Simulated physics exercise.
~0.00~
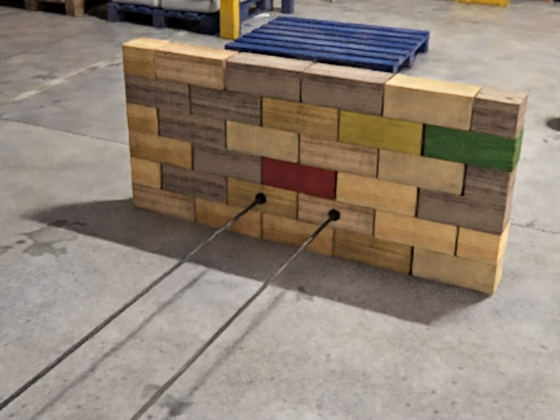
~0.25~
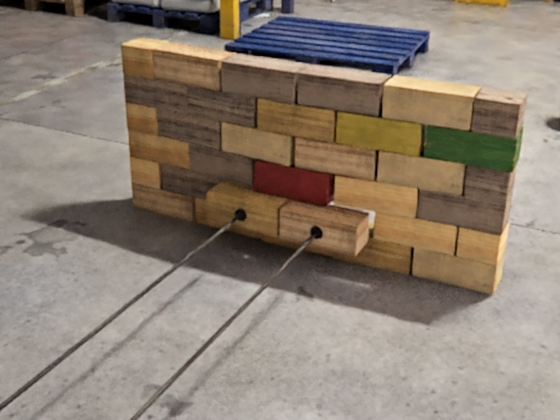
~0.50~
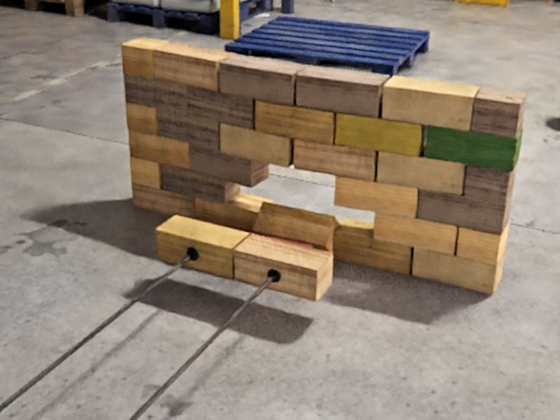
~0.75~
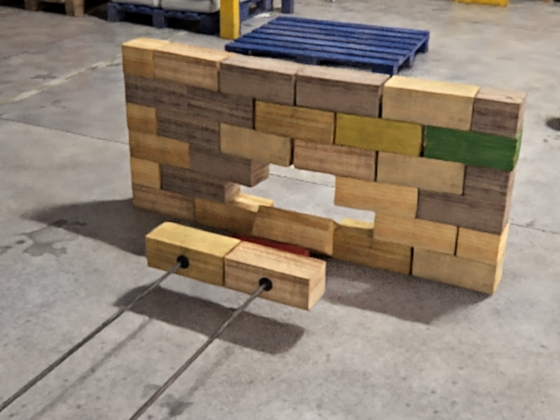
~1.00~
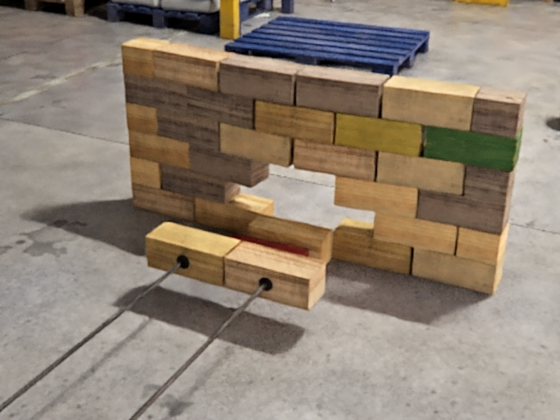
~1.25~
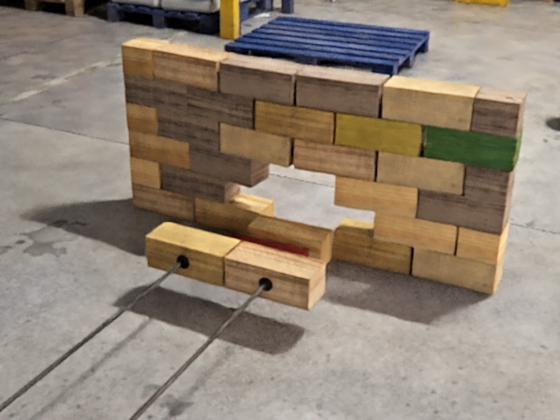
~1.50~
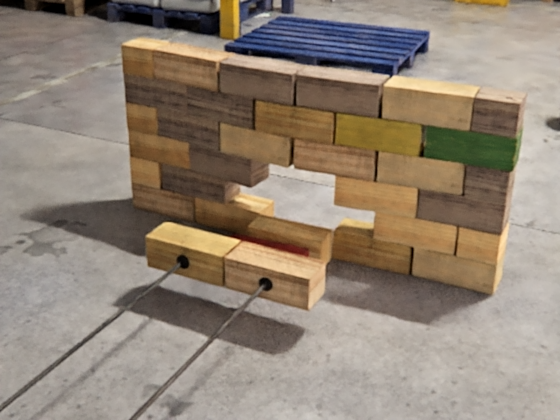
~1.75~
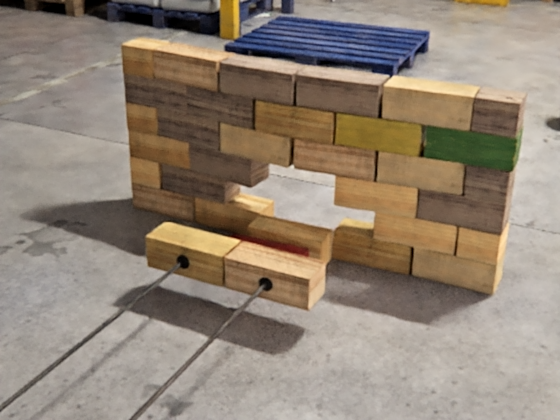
Two rods pull a pair of blocks from the wall and the red block drops.
